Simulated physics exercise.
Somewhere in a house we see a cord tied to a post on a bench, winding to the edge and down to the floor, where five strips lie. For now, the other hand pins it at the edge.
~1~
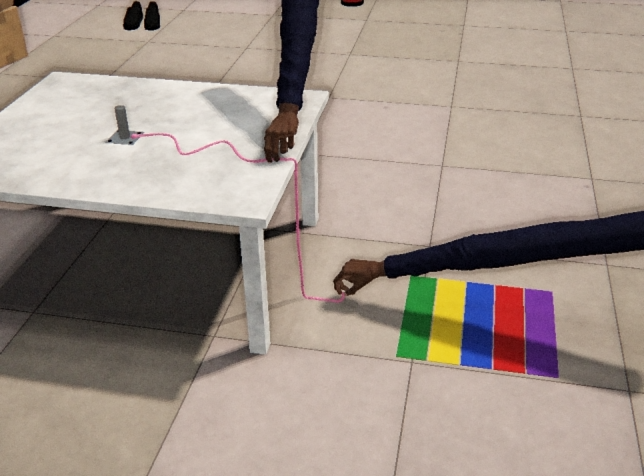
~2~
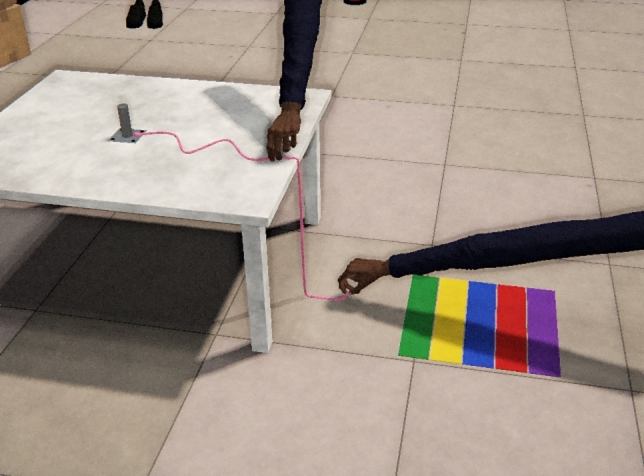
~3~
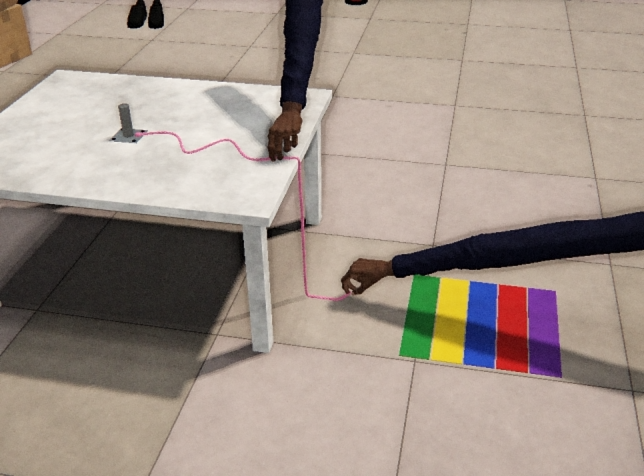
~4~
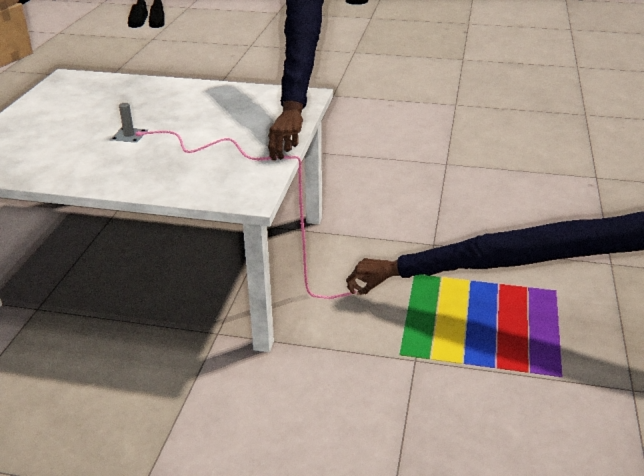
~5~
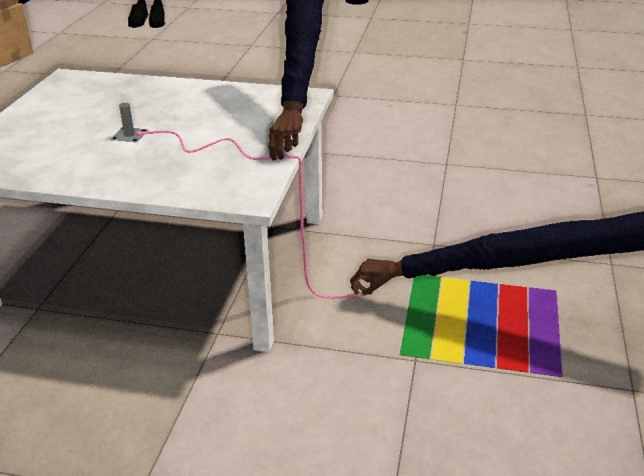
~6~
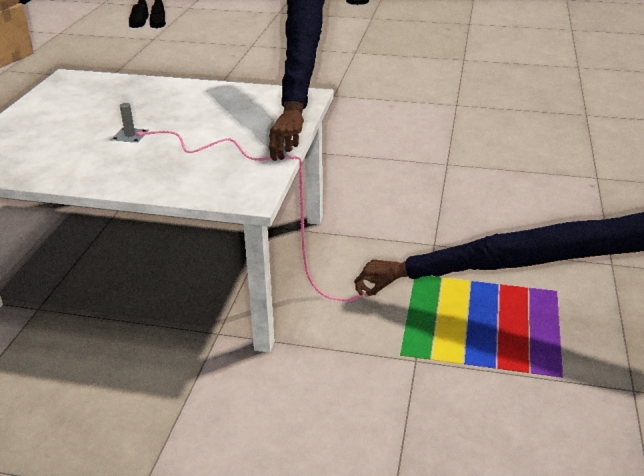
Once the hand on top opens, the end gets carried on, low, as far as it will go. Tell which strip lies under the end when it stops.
The red strip.
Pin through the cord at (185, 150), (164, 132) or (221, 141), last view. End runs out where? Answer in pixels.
That would be (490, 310) for the first, (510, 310) for the second and (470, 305) for the third.
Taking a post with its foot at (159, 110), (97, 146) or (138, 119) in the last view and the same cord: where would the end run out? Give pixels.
You'd get roughly (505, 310), (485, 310) and (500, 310), one for each try.
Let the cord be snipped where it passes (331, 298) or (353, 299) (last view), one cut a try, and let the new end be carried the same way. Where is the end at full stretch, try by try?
It would be at (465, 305) in the first case and at (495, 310) in the second.
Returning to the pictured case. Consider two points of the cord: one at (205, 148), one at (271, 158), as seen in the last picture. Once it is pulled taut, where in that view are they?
They finish close to (232, 148) and close to (321, 177).
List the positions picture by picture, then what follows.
End (343, 293); green (414, 342); yellow (445, 346); blue (477, 350); red (509, 355); purple (542, 359), in the first picture.
End (348, 292); cord through (167, 133) (203, 148) (243, 156) (298, 170) (302, 232) (305, 284), in the second picture.
End (351, 292), in the third picture.
End (356, 292); cord through (169, 132) (204, 147) (245, 155) (300, 170) (303, 231) (306, 283), in the fourth picture.
End (360, 292), in the fifth picture.
End (364, 293); cord through (169, 132) (205, 147) (245, 155) (300, 170) (303, 231) (312, 284), in the sixth picture.
Soon after, end near (460, 305); over yellow.
After that, end near (496, 309); over blue.
At the stop, end near (516, 312); over red. Over red.
